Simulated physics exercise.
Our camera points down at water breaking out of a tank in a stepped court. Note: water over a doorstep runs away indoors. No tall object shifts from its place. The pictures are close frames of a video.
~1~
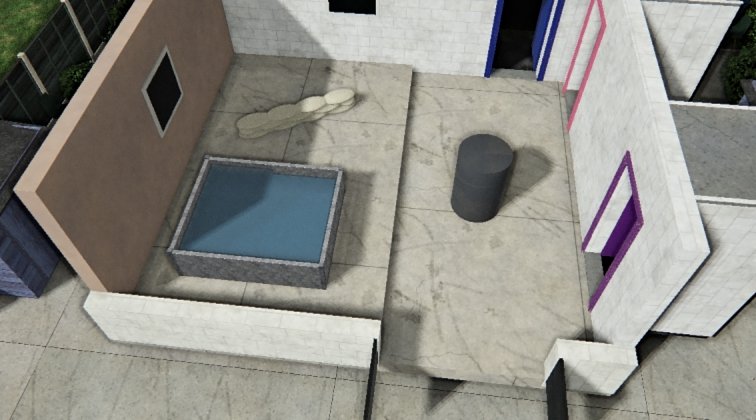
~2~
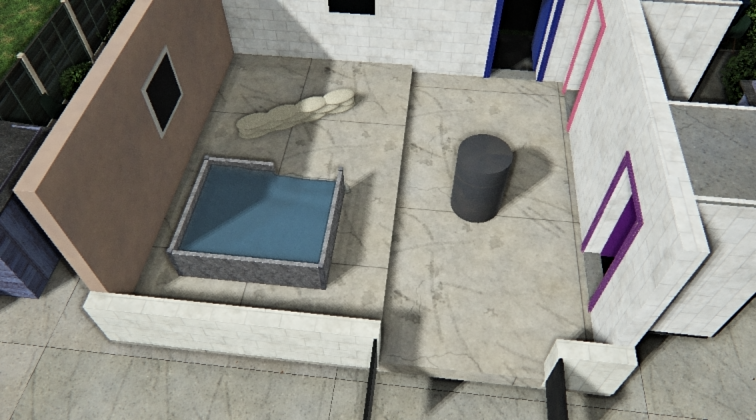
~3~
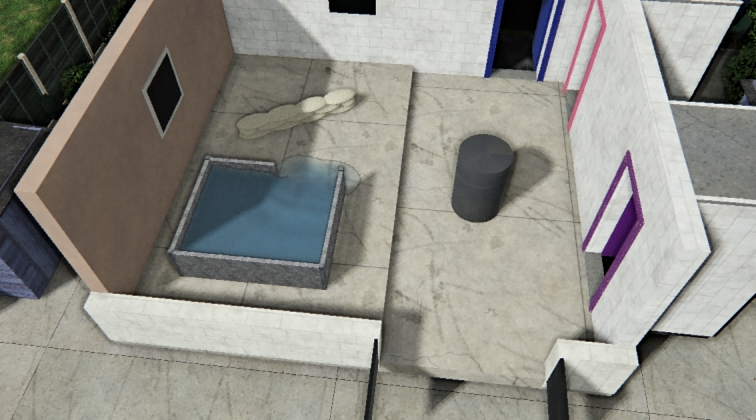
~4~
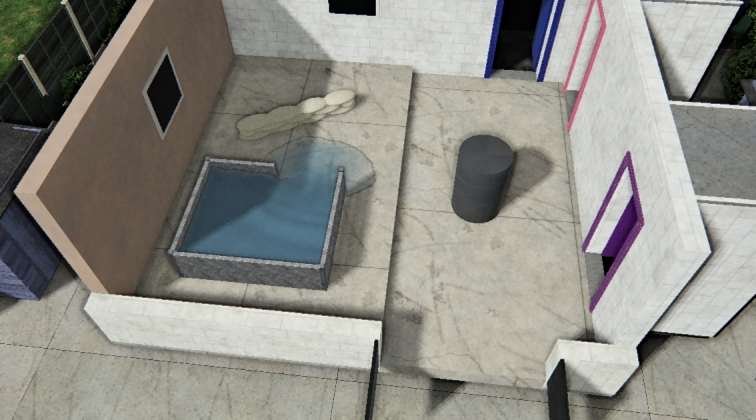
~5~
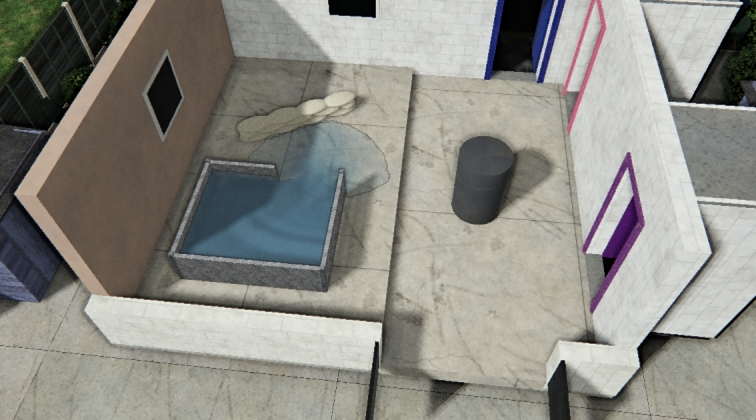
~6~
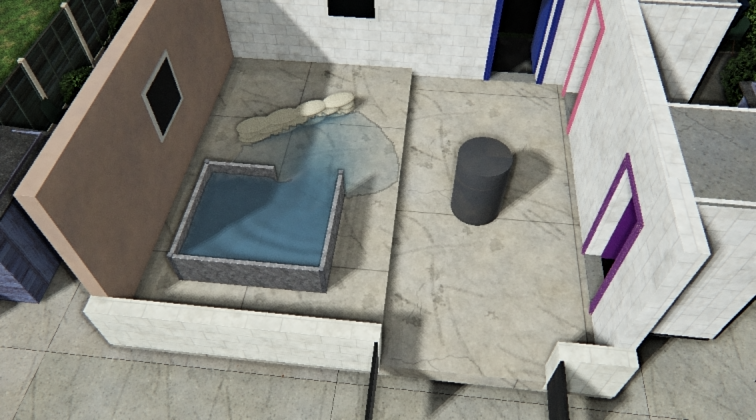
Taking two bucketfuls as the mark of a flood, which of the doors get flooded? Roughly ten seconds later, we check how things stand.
The purple door stays below the mark, the pink door gets flooded, the blue door gets flooded.
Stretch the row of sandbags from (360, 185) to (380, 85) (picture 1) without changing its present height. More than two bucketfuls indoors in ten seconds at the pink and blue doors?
Results - pink: Under the threshold, blue: Under the threshold.
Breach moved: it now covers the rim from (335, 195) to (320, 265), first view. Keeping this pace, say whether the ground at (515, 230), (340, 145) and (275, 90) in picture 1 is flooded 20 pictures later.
In turn: Swamped, untouched, untouched.
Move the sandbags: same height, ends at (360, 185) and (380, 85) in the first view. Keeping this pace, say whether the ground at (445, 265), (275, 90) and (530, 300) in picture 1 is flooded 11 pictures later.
In that order: No water, under water, free of water.
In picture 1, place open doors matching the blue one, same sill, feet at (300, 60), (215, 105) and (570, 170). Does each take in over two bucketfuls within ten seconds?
First falls short, then falls short, then tops the limit.
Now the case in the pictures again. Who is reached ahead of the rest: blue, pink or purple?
My pick is the blue one.
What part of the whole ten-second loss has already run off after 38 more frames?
It should be close to 45 percent by then.
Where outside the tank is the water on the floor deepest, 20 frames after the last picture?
It will be deepest around (553, 87).
A moment on, water covers 15 % of the floor; the purple door not reached, the pink door not reached, the blue door not reached.
Next, water covers 30 % of the floor; the purple door not reached, the pink door not reached, the blue door wet at the sill, nothing in.
Then, water covers 40 % of the floor; the purple door not reached, the pink door under two buckets in, the blue door over two buckets in.
Later, water covers 65 % of the floor; the purple door wet at the sill, nothing in, the pink door over two buckets in, the blue door far over two buckets in.
In the end, water covers 85 % of the floor; the purple door wet at the sill, nothing in, the pink door over two buckets in, the blue door far over two buckets in.
